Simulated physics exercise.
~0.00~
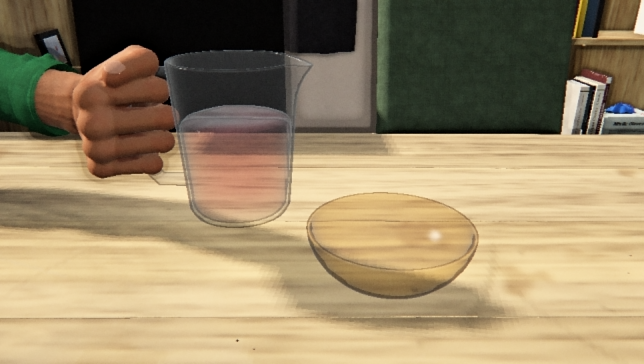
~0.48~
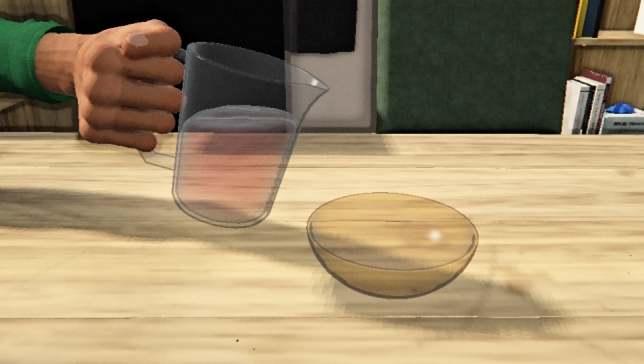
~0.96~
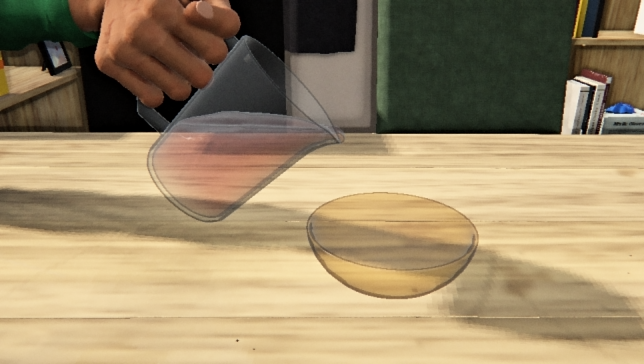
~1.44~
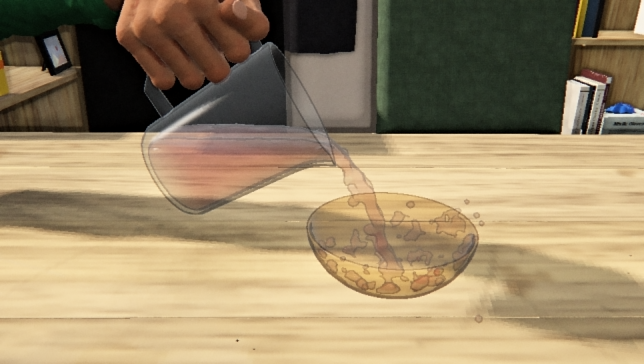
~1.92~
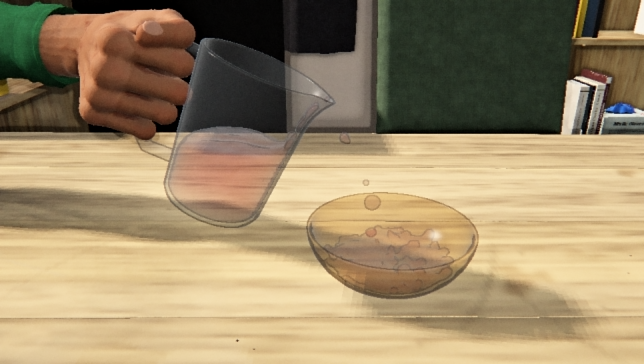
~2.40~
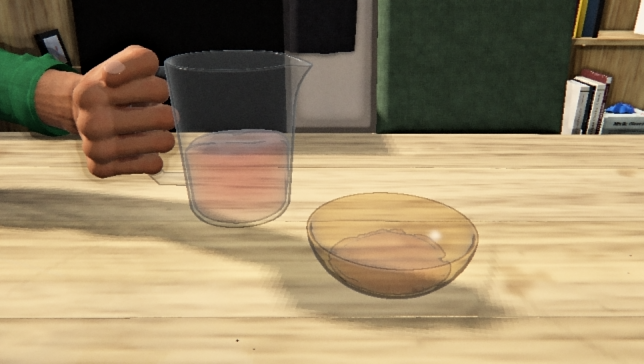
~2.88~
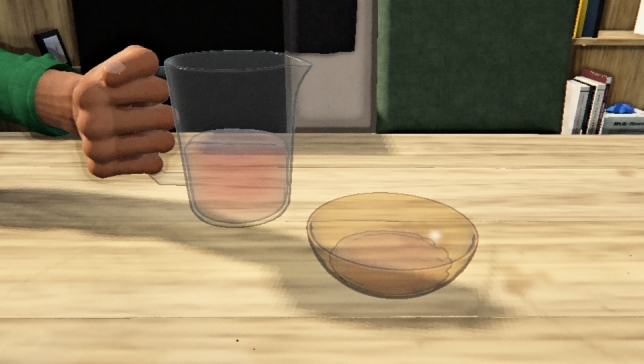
A hand tips a clear jug rightwards, pours pinkish liquid into a bowl, then rights it.
